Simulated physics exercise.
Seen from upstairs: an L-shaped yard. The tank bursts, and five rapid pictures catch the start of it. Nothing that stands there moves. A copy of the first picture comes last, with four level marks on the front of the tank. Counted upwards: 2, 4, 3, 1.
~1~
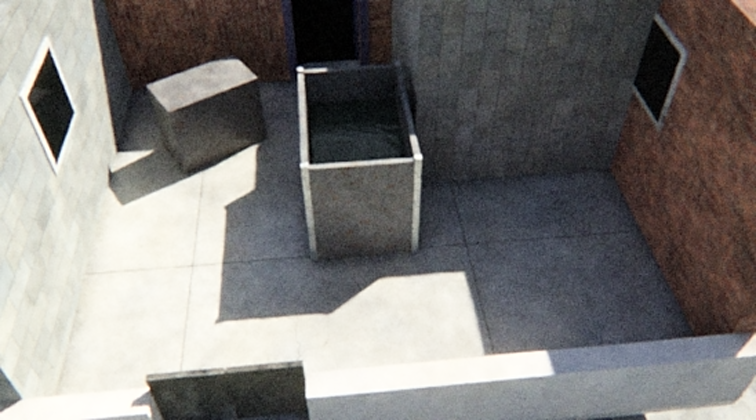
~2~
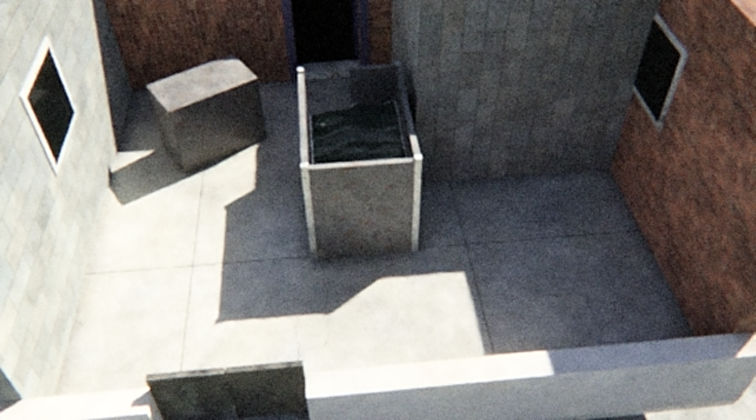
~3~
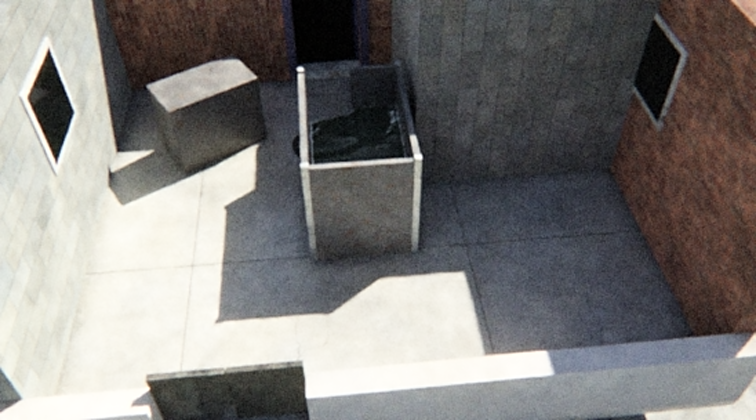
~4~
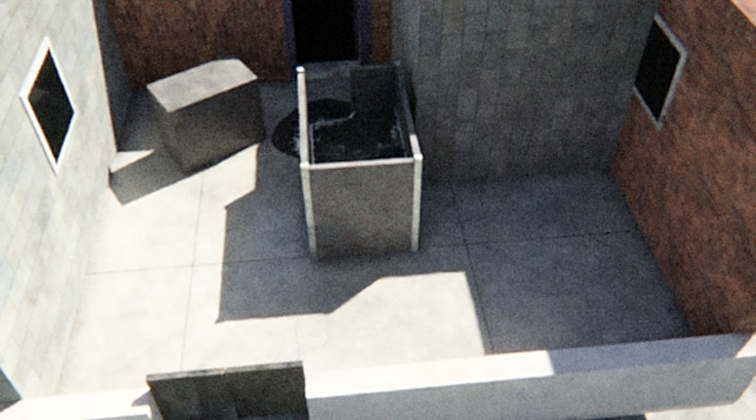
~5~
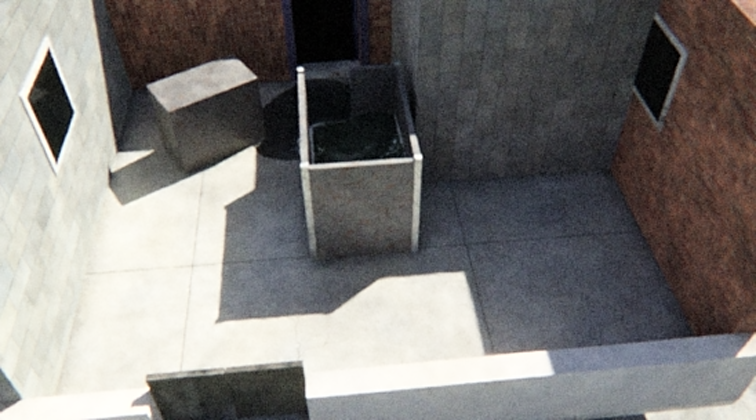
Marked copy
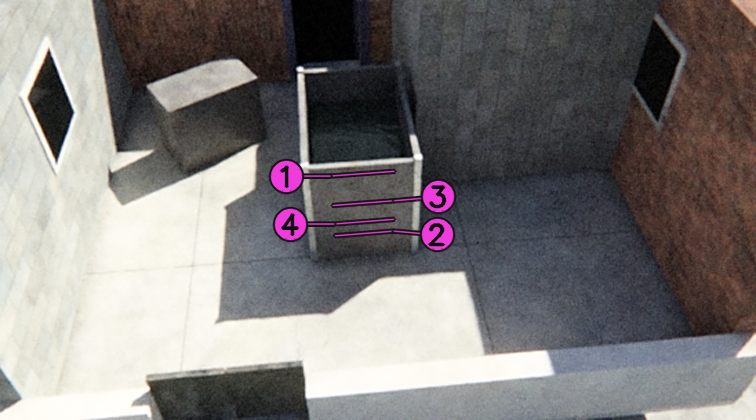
In a walled yard seen from above, dark water shifted about in a tall open tank, then a dark wet patch appeared on the ground behind its left side and spread toward the grey block.
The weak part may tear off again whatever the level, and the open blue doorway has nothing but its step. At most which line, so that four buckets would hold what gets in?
Take 2.
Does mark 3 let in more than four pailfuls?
Yes.
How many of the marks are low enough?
One.
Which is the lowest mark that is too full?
The answer is 4.
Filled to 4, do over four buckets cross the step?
Yes, it does.
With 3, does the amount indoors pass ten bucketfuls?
Yes, clearly.
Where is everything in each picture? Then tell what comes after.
Water in the tank at rest, its middle at (356, 144); foot of the blue doorway at (330, 78); shut gate at (228, 377).
Water covers 1 % of the ground, its front hidden from here.
Water covers 2 % of the ground, its front hidden from here.
Water covers 5 % of the ground, its front hidden from here.
Water covers 10 % of the ground, its front hidden from here.
On the marked copy, 1 at (362, 173); 2 at (364, 233); 3 at (363, 203); 4 at (364, 221); from the bottom up 2, 4, 3, 1.
If 1 is chosen, dozens of bucketfuls pour in.
If 2 is chosen, a bucket or two gets in.
If 3 is chosen, dozens of bucketfuls pour in.
If 4 is chosen, about 9 bucketfuls get in.
